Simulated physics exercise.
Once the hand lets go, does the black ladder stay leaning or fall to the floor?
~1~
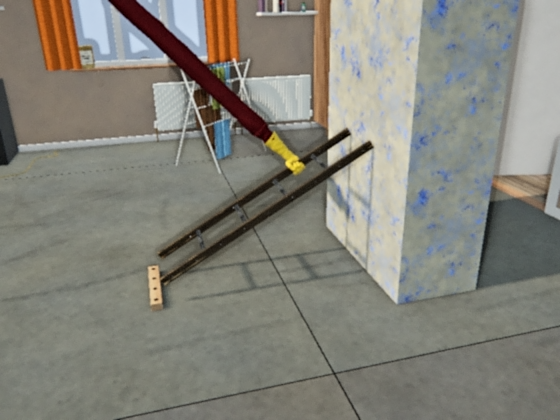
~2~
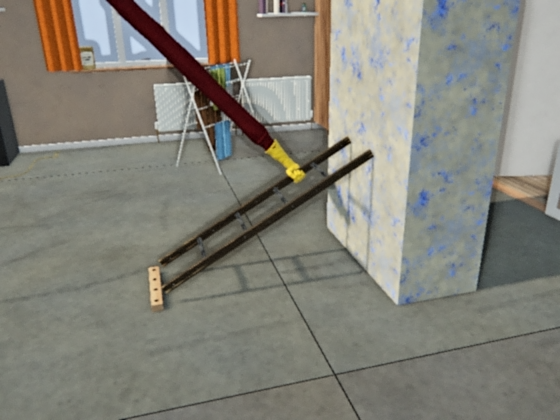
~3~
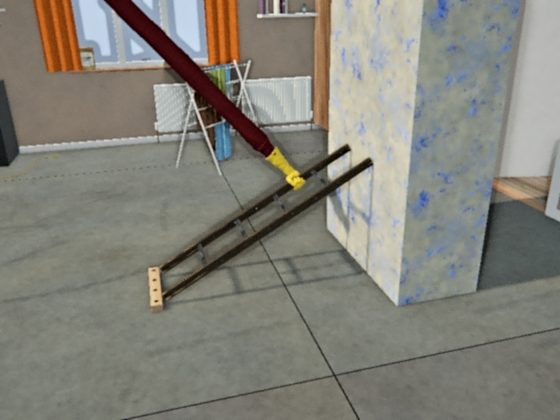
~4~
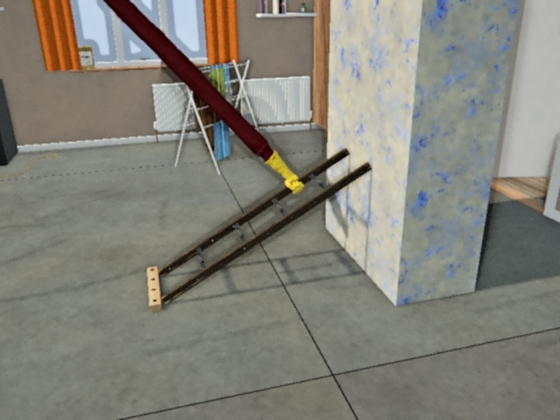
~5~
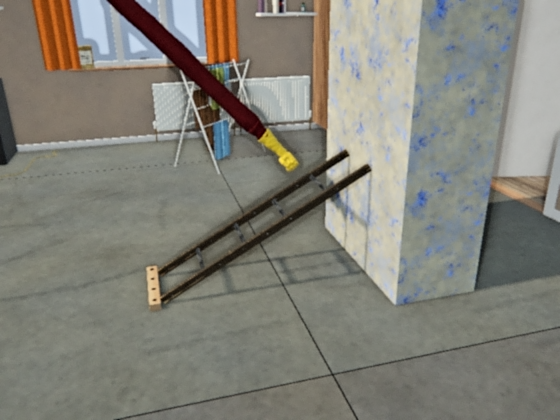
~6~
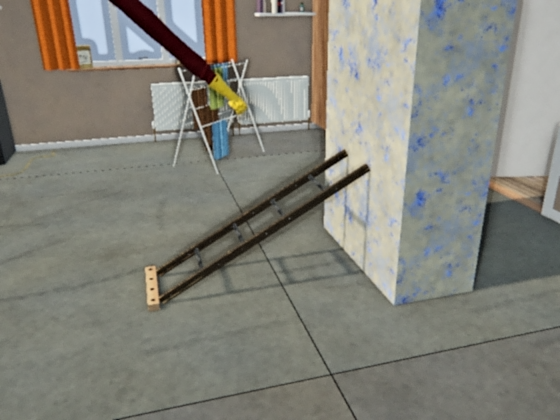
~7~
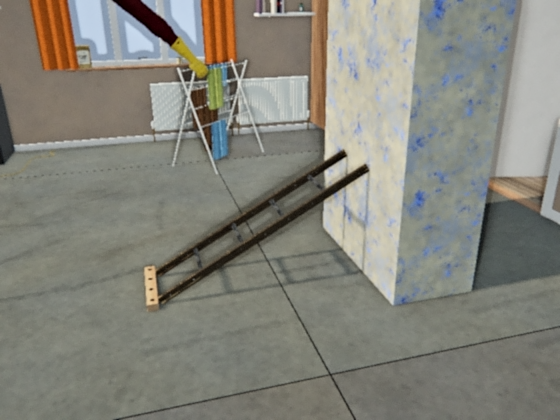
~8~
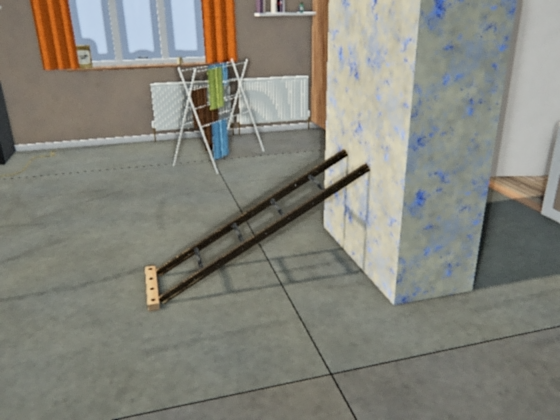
The black ladder stays leaning against the speckled block, its foot still at the wooden batten.
A black ladder settles against a speckled block and stays leaning after the yellow hand withdraws.
